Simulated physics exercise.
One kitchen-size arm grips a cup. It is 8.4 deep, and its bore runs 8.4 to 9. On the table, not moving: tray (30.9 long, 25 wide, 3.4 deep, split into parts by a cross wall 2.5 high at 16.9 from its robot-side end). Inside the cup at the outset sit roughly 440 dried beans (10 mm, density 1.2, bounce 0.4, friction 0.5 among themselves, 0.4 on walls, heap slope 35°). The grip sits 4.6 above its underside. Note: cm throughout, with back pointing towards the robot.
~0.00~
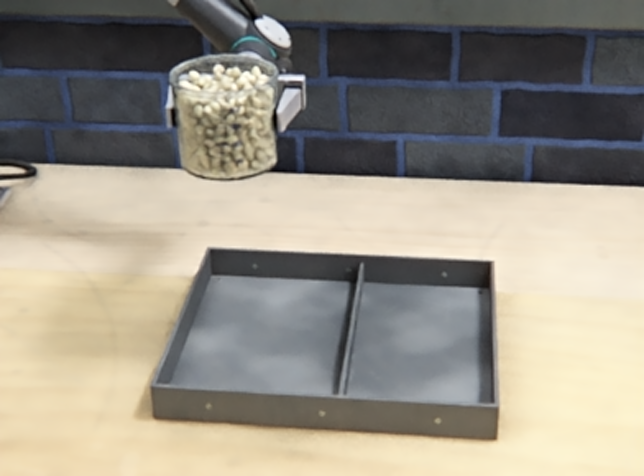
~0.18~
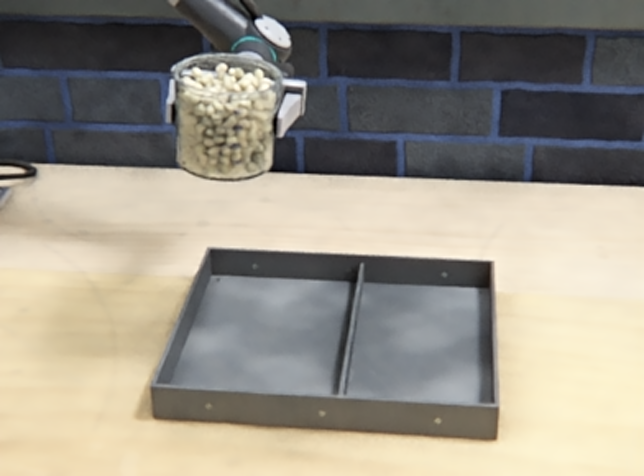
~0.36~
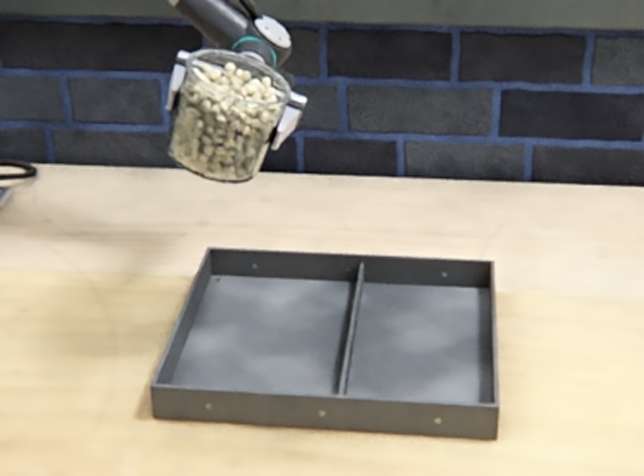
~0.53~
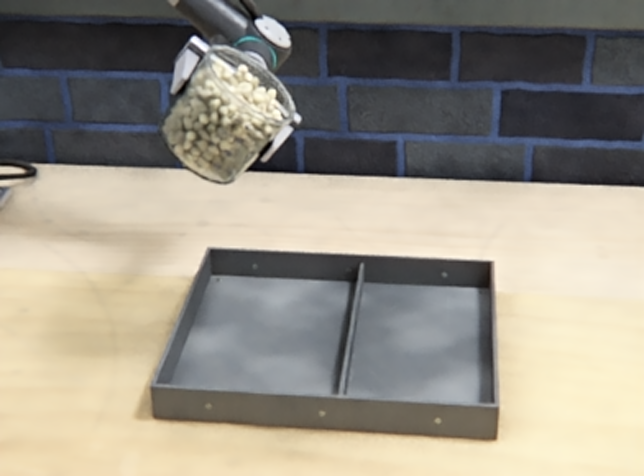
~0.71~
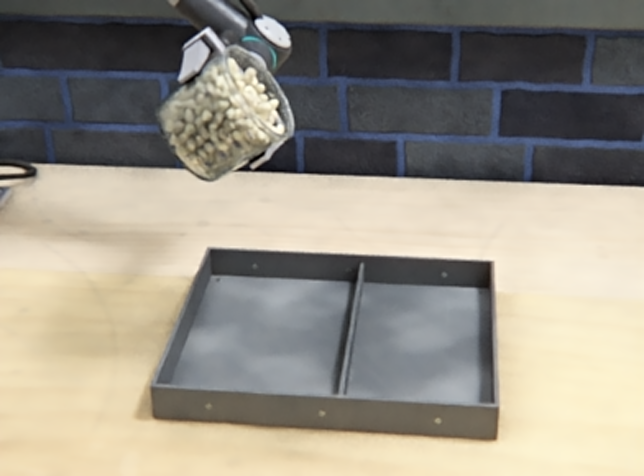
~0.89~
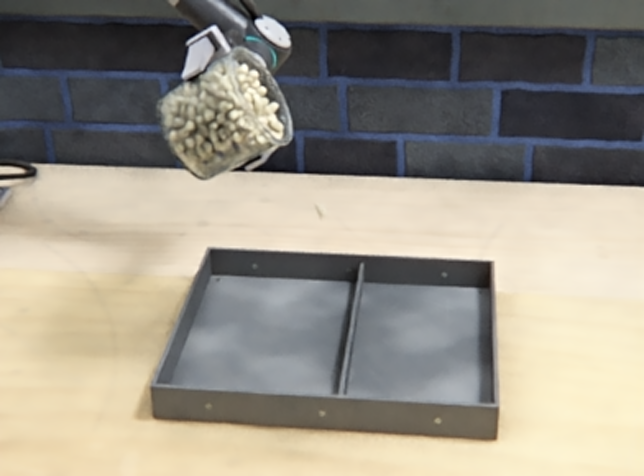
A robot arm held a clear cup full of pale dried beans above a dark, divided tray on a wooden table, then steadily tilted it to the right while the tray stayed still.
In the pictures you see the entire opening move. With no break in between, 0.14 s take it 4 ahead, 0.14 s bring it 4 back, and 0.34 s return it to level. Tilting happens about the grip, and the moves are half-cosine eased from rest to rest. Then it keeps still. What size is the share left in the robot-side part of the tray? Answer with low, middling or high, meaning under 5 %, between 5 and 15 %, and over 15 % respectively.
Middling.
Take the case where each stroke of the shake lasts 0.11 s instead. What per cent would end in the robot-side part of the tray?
I'd expect close to 10 in a hundred.
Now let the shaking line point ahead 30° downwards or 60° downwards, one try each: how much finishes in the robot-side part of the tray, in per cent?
It comes to around 5 per cent on the first try and around 0 per cent on the second.
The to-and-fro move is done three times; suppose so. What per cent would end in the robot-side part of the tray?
Expected share: About 15 %.
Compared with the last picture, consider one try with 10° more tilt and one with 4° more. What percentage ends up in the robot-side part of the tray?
About 15 per cent for the first try and 10 per cent for the second.
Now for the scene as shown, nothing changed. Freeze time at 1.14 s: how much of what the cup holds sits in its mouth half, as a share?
Close to 50 in a hundred.
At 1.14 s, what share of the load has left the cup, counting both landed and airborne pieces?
Roughly 10 percent up to then.
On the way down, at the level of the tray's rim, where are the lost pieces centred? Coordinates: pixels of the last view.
(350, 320).
After 1.14 s, tilted 59° forward, highest piece 28 above the table; 409 in the cup, 1 in the far-side part, 35 in flight or on a rim.
After 1.39 s, tilted 17° forward, highest piece 29 above the table; 377 in the cup, 33 in the robot-side part, 31 in the far-side part, 4 in flight or on a rim.
After 1.71 s, level, highest piece 29 above the table; 377 in the cup, 34 in the robot-side part, 34 in the far-side part.
After 2.76 s, level, highest piece 29 above the table; 377 in the cup, 34 in the robot-side part, 34 in the far-side part.
In the end, 377 in the cup, 34 in the robot-side part, 34 in the far-side part. That is 8 % in the robot-side part of the tray.
